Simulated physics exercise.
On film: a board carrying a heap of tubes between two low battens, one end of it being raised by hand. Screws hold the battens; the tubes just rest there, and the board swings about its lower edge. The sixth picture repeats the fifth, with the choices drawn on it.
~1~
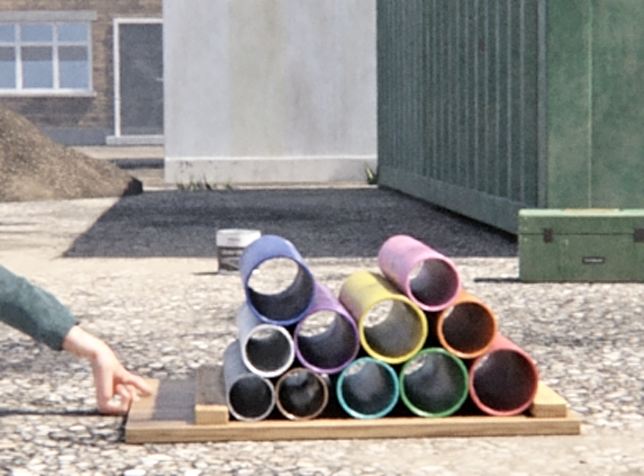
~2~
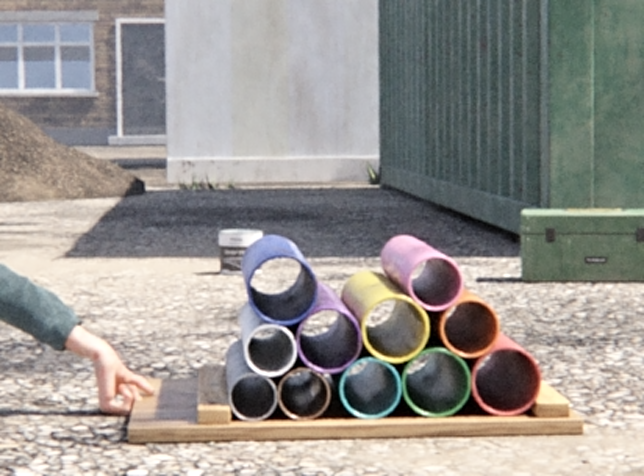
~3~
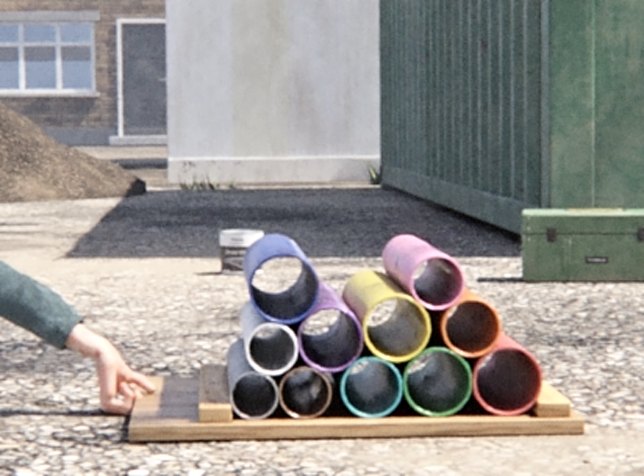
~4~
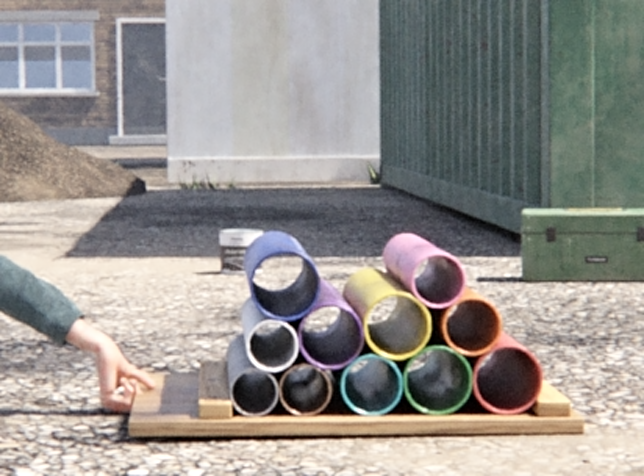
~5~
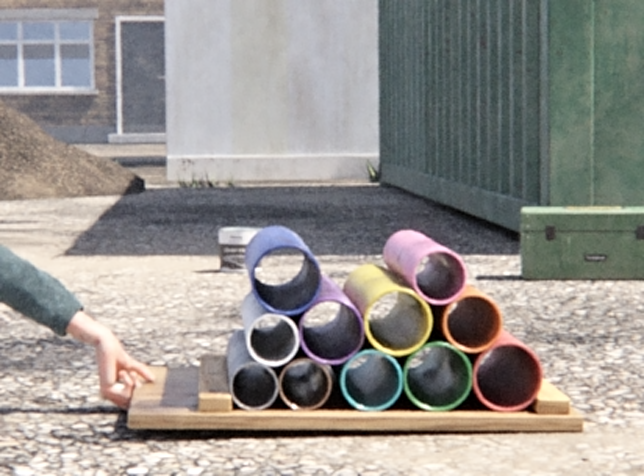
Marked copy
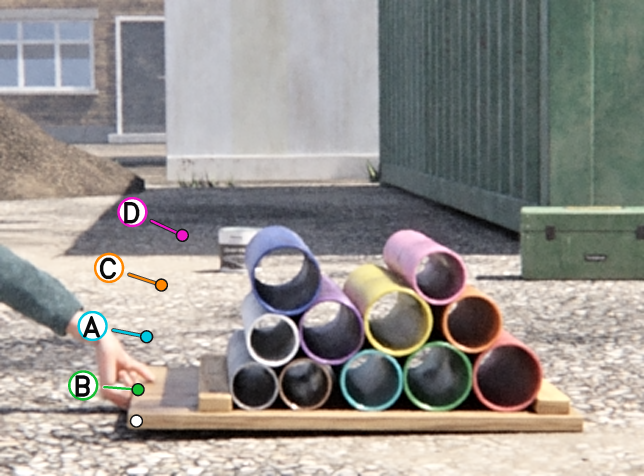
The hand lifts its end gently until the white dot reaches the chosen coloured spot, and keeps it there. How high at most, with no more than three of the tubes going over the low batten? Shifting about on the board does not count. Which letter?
Stop at D.
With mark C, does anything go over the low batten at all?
No, at C.
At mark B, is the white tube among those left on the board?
Yes.
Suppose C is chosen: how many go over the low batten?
The count is none.
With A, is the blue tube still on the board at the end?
The blue tube: Yes.
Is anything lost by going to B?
At B: No.
On the marked copy, A at (146, 337); B at (138, 390); C at (161, 285); D at (182, 236); the white dot at (137, 421).
With D. Early on, board at 16°.
Further on, board at 26°.
At the end, board at 26°, none over the low batten.
As for the rest, A none over the low batten; B none over the low batten; C none over the low batten.
